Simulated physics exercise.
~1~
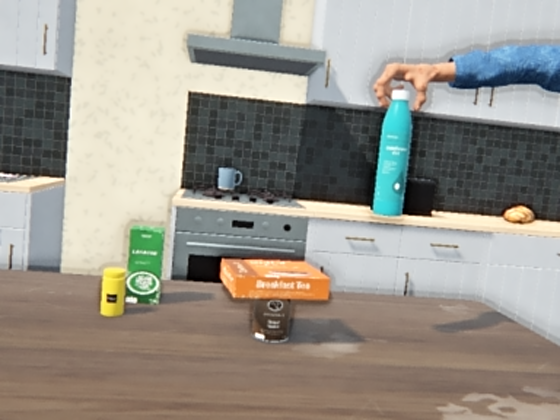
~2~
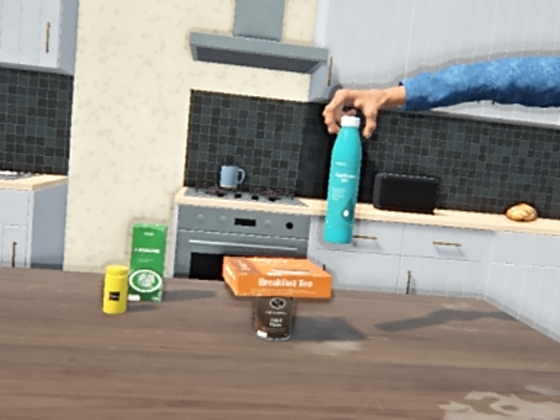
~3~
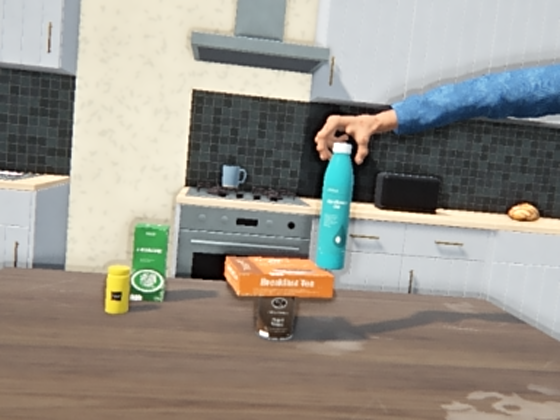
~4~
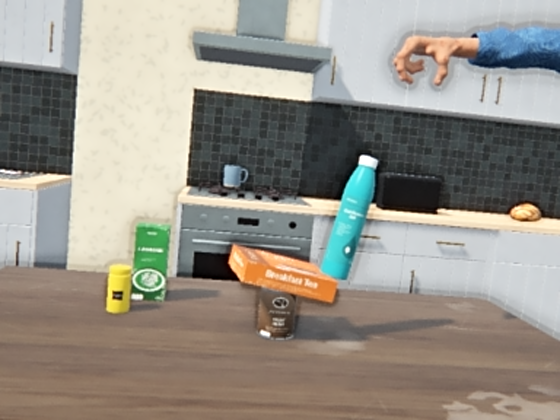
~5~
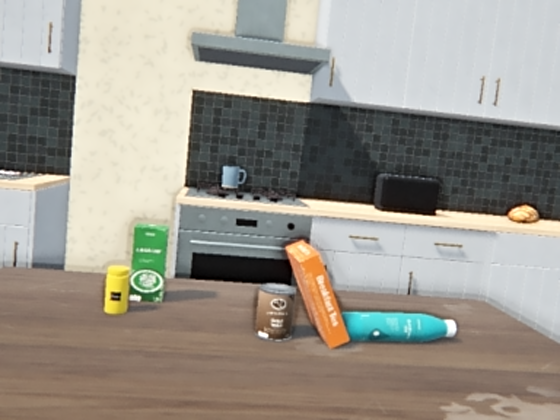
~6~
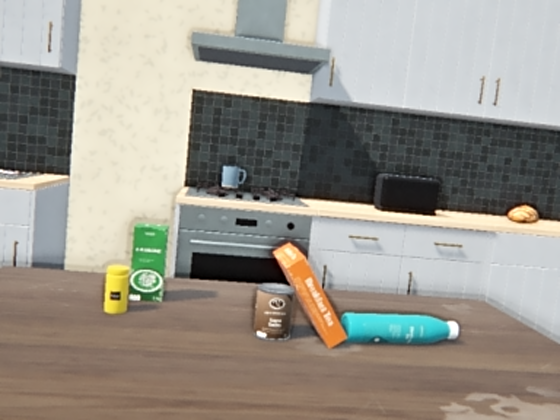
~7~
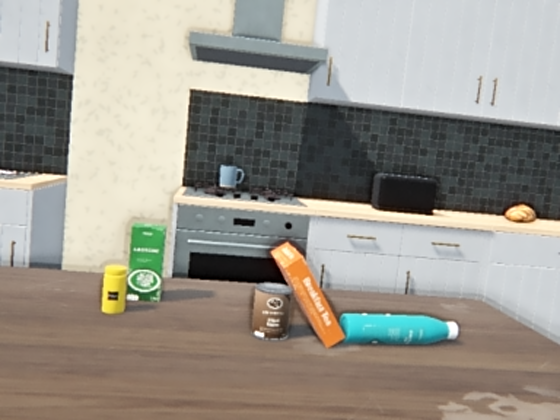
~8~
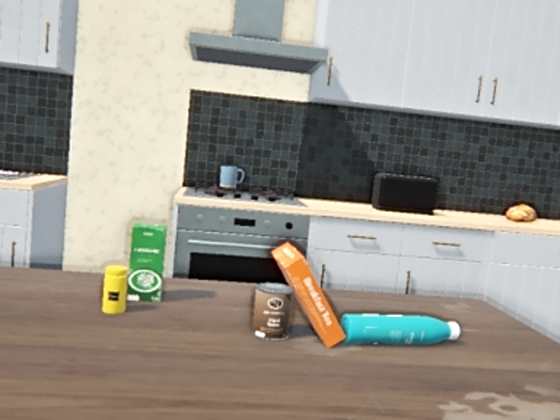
In a kitchen, a hand releases a turquoise bottle, which topples with the orange packet.
